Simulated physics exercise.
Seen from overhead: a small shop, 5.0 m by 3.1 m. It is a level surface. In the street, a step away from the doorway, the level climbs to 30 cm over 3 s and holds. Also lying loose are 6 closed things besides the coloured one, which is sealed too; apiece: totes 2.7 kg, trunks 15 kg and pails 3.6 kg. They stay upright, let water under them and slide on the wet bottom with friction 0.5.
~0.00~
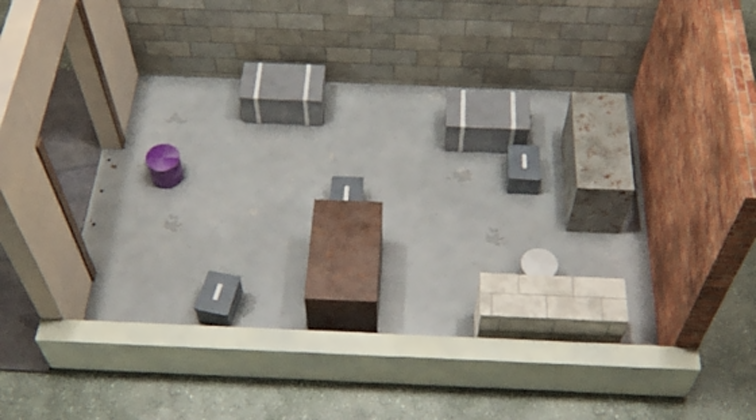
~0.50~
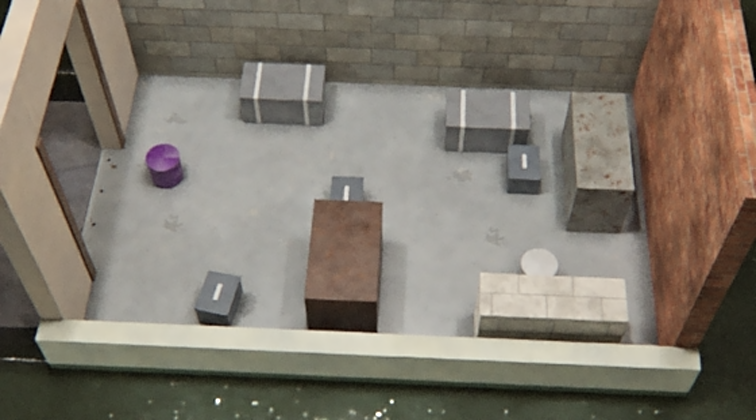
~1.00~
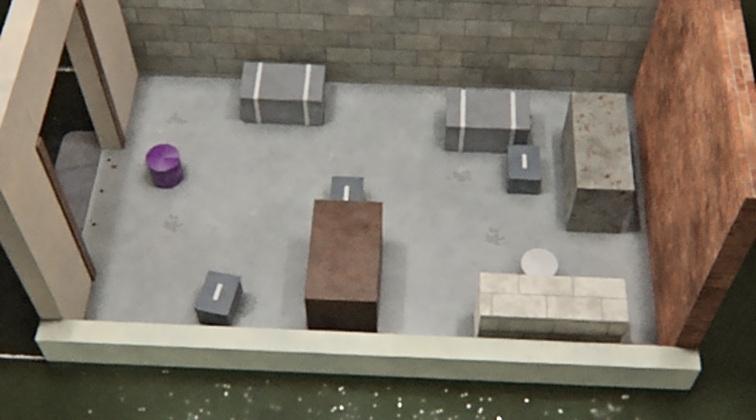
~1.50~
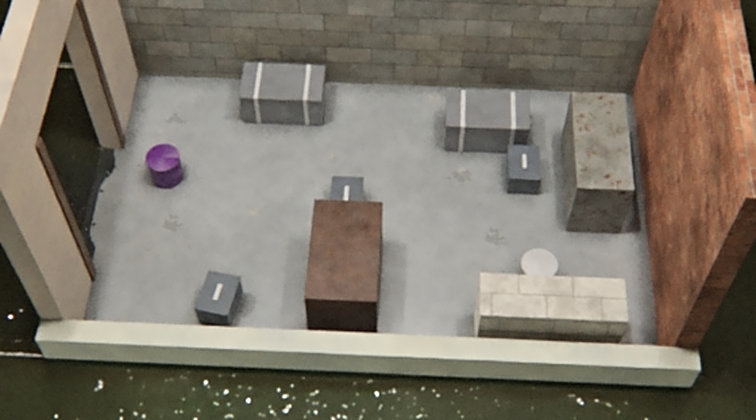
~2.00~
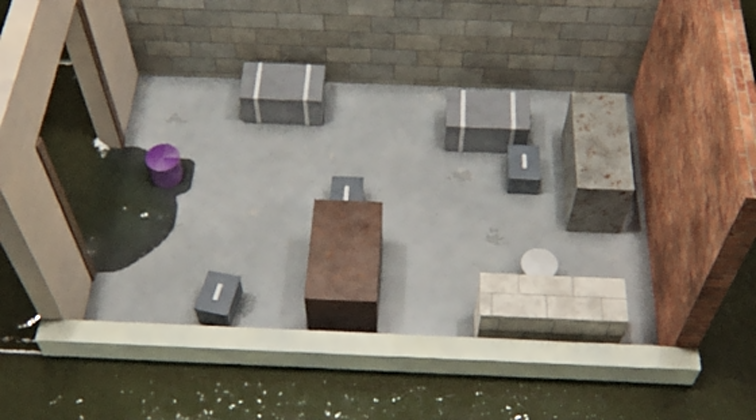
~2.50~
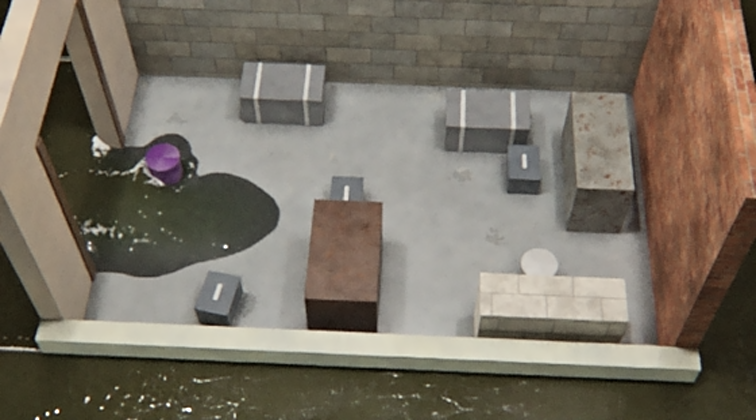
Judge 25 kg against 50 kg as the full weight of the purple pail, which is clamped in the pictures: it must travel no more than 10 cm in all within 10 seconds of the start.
Only the upper figure is adequate.
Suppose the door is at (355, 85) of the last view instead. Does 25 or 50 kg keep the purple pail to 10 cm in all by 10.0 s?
Result: The lesser mass is plenty.
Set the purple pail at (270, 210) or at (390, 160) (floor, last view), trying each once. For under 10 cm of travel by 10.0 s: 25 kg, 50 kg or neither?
In order: Only the heavier one succeeds; even the lighter mass works.
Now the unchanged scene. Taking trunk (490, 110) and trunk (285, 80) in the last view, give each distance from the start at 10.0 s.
One is off by 120 cm, the other by 250 cm, in the order asked.
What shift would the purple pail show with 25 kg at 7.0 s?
It would be some 60 cm from its spot.
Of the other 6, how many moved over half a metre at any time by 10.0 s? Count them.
My count gives 6.
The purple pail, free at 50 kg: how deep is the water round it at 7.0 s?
Something like 12 centimetres.
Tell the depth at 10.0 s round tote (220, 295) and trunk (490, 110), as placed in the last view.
19 and 20 cm.
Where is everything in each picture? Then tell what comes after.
In the first picture, the purple pail at (163, 157), on the bottom; water covers 0.0 m2; 0 of 7 have shifted.
In the second picture, the purple pail at (163, 157), on the bottom; water covers 0.0 m2; 0 of 7 have shifted.
In the third picture, the purple pail at (163, 157), on the bottom; 0.0 m2 under water; 0 of 7 have shifted.
In the fourth picture, the purple pail at (163, 157) rests on the ground; 0.0 m2 under water; 0 of 7 have shifted.
In the fifth picture, the purple pail at (163, 157), on the bottom; 0.6 m2 under water; 0 of 7 have shifted.
In the sixth picture, the purple pail at (163, 157) rests on the ground; water covers 1.6 m2; 0 of 7 have shifted.
After 3.5 s the purple pail would be 17 cm from its start with 25 kg and 0 cm from its start with 50 kg; 13 cm of water round it then.
After 4.5 s the purple pail would be 47 cm from its start with 25 kg and 0 cm from its start with 50 kg; 11 cm of water round it then.
After 7.0 s the purple pail would be 65 cm from its start with 25 kg and 0 cm from its start with 50 kg; 12 cm of water round it then.
After 10.0 s the purple pail would be 106 cm from its start with 25 kg and 0 cm from its start with 50 kg; 17 cm of water round it then.
